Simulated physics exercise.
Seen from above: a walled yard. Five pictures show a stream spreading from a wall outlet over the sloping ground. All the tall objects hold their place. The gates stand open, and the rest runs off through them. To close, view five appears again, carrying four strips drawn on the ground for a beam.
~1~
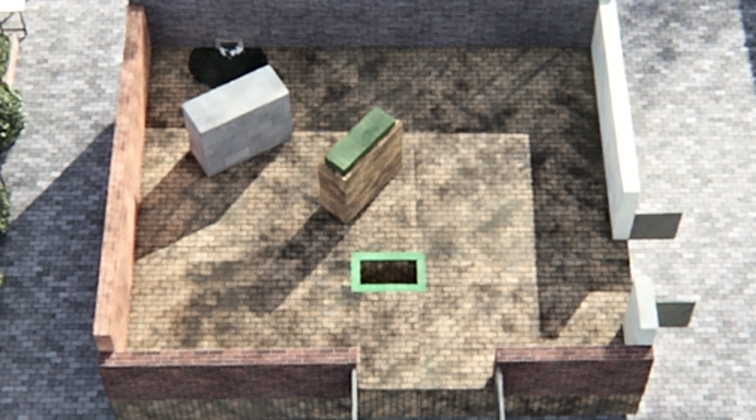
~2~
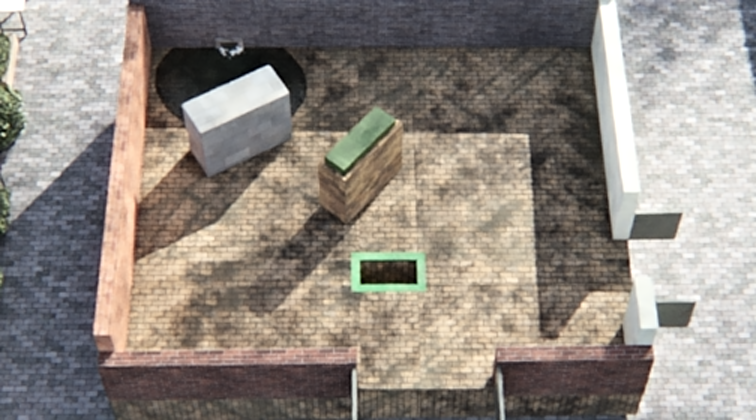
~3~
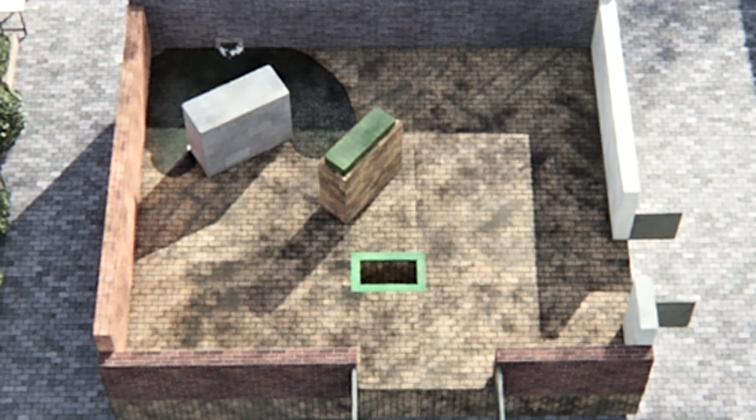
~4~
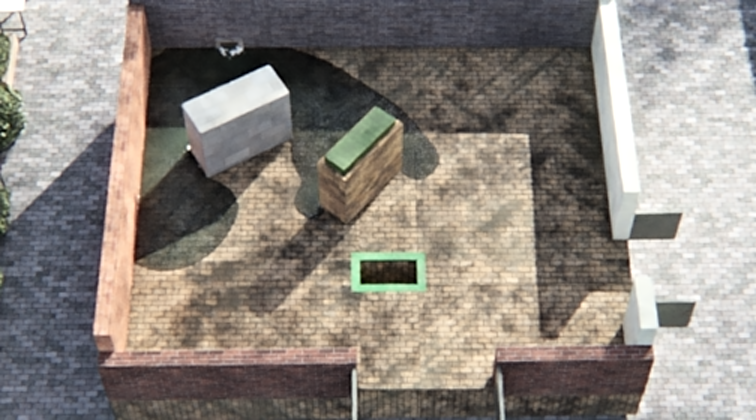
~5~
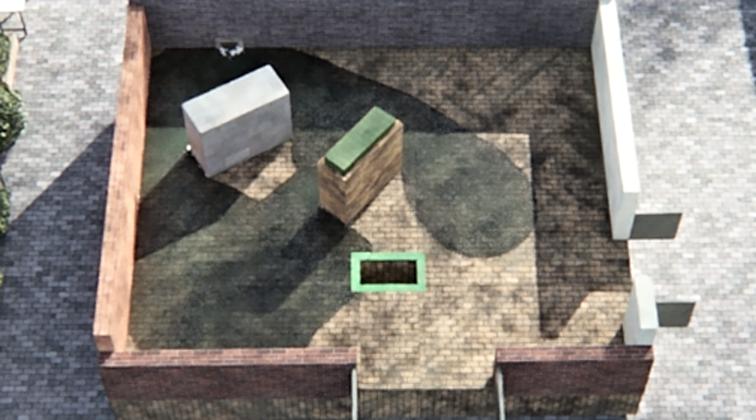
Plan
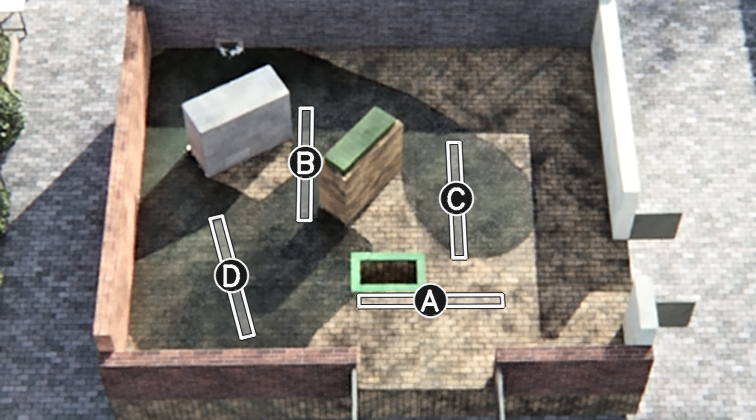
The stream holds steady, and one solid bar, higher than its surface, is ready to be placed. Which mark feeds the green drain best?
Place C does it best.
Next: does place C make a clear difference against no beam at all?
Yes.
On the marked copy, A from (358, 301) to (502, 300); B from (304, 220) to (306, 108); C from (459, 257) to (453, 142); D from (216, 217) to (247, 336).
If A is chosen, about 5 % of the stream goes into the green drain, about 94 % out by the gates.
If B is chosen, about 6 % of the stream goes into the green drain, about 93 % out by the gates.
If C is chosen, about 12 % of the stream goes into the green drain, about 86 % out by the gates.
If D is chosen, about 5 % of the stream goes into the green drain, about 95 % out by the gates.
